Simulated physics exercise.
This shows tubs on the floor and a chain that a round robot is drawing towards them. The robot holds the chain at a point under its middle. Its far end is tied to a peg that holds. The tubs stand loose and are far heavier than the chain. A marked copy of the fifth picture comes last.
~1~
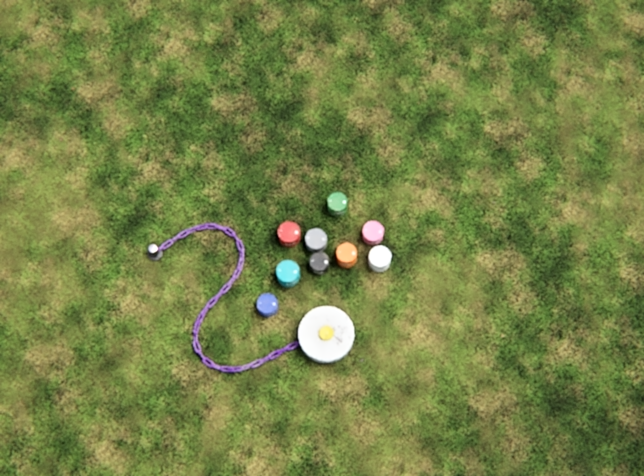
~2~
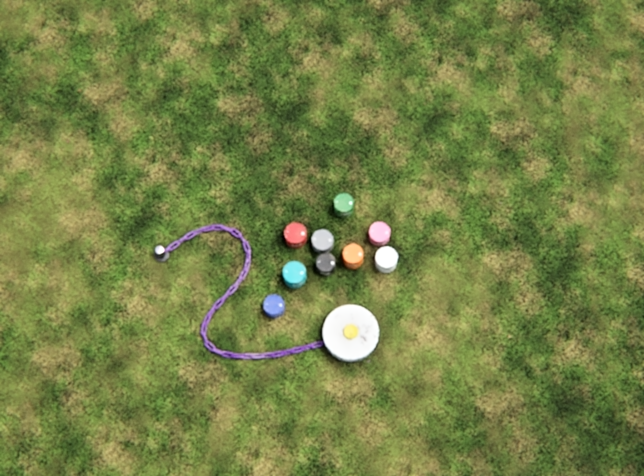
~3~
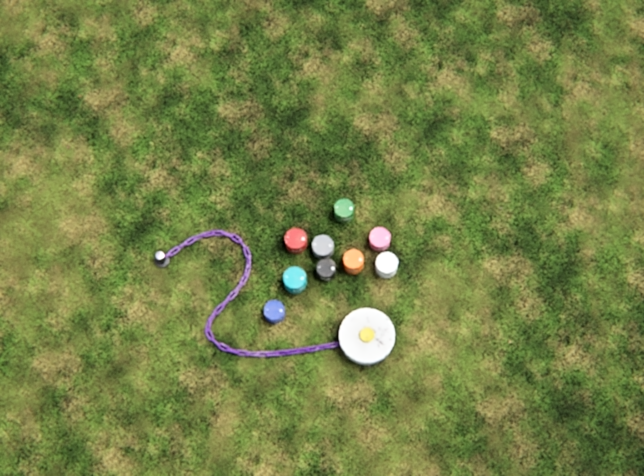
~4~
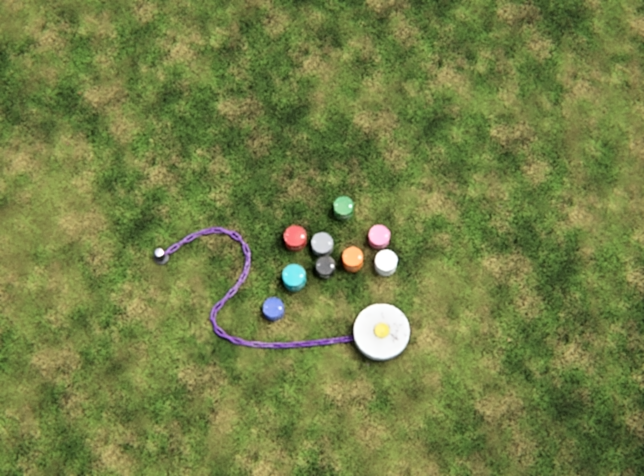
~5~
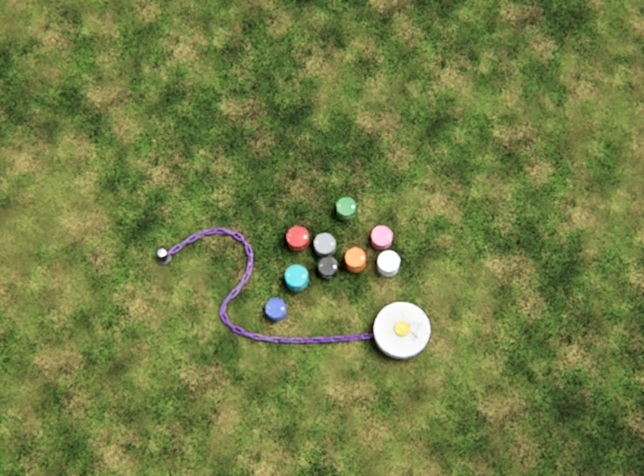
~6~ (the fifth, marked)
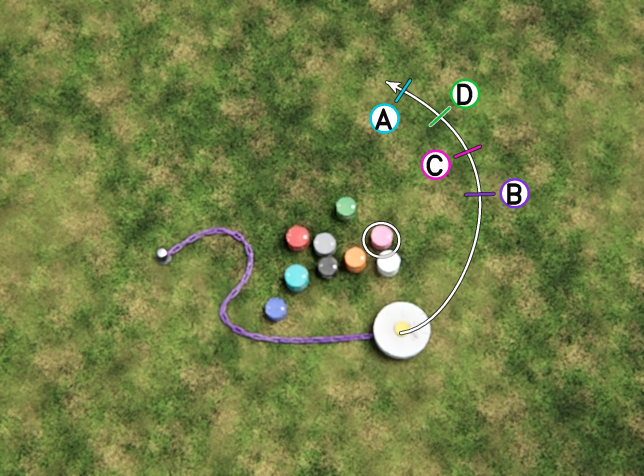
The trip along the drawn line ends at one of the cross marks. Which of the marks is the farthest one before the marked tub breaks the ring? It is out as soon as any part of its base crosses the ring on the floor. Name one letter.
As far as tick B.
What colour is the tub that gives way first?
Blue.
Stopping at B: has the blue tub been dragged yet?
By then, yes.
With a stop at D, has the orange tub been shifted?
Yes.
On the marked copy, A at (403, 91); B at (480, 194); C at (468, 152); D at (440, 117); the ring at (381, 240); the route from (401, 333) via (480, 196) to (387, 82).
Following B. Soon after the start, robot (450, 296); pink tub (382, 238).
Later, robot (476, 240); pink tub (382, 238).
In the end, robot (481, 191); blue tub (277, 279); pink tub (382, 238); white tub (386, 259); the pink tub is still in its ring.
As for the rest, A drags the ringed tub to (355, 193); C drags the ringed tub to (379, 223); D drags the ringed tub to (367, 207).
